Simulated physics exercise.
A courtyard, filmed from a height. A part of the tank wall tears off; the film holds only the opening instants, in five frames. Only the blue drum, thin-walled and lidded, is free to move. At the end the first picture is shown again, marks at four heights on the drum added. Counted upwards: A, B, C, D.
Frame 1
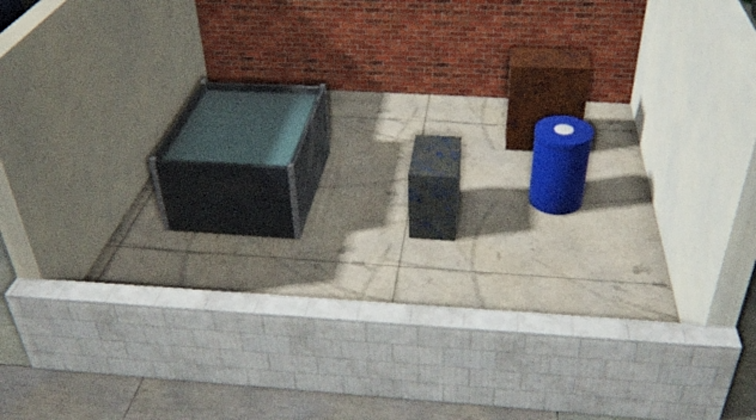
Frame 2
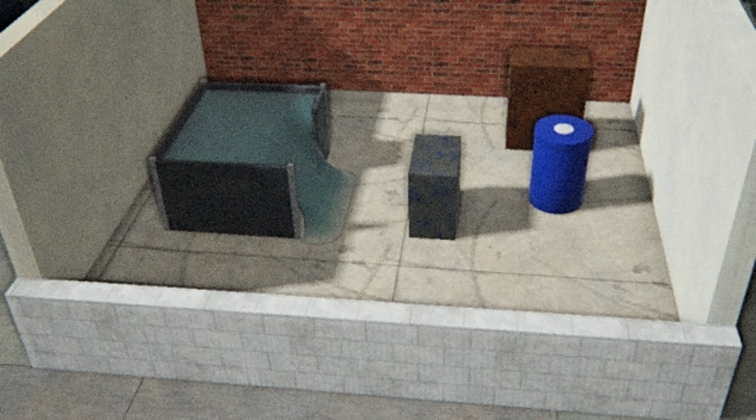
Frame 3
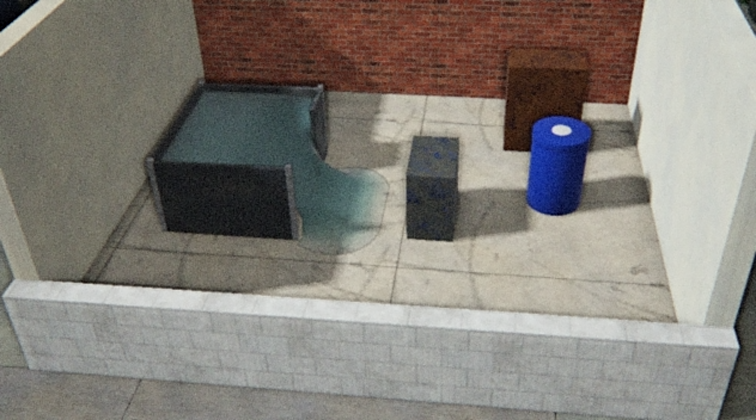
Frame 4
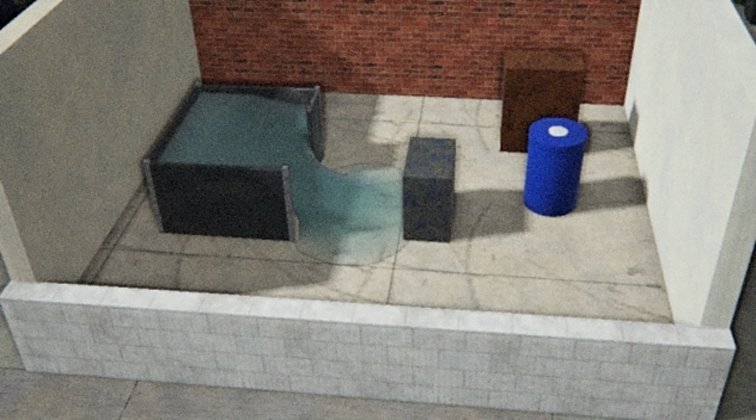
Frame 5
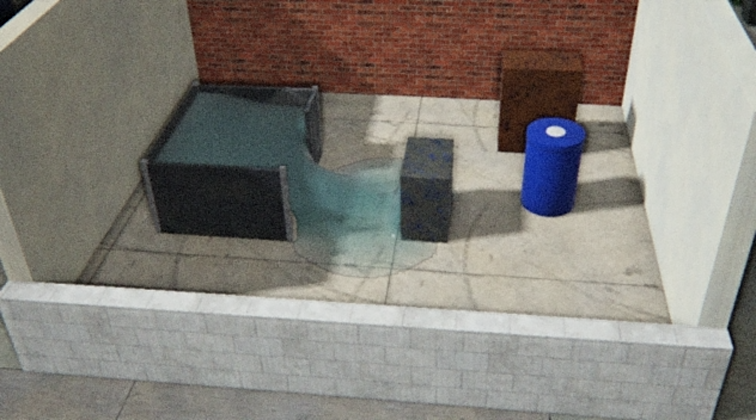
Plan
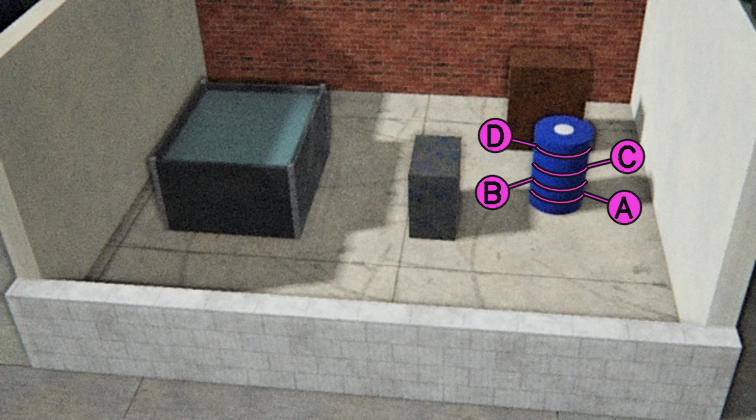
Water pours from the open right side of a dark-walled tank and spreads rightward over the pale floor, reaching the dark grey block, while the camera drifts very slightly. The walled yard, seen from above, has a red brick back wall and a low pale block wall in front. The tank stands left, the block near the middle, and a still blue drum and rusty brown box to the right.
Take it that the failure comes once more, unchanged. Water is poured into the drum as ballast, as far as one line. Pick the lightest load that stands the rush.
Take A.
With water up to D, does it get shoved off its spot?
No.
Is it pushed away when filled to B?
No.
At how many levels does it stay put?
All of the four.
On the marked copy, A at (558, 202); B at (559, 190); C at (561, 175); D at (563, 156); from the bottom up A, B, C, D.
With A, it does not move.
With B, it does not move.
With C, it does not move.
With D, it does not move.
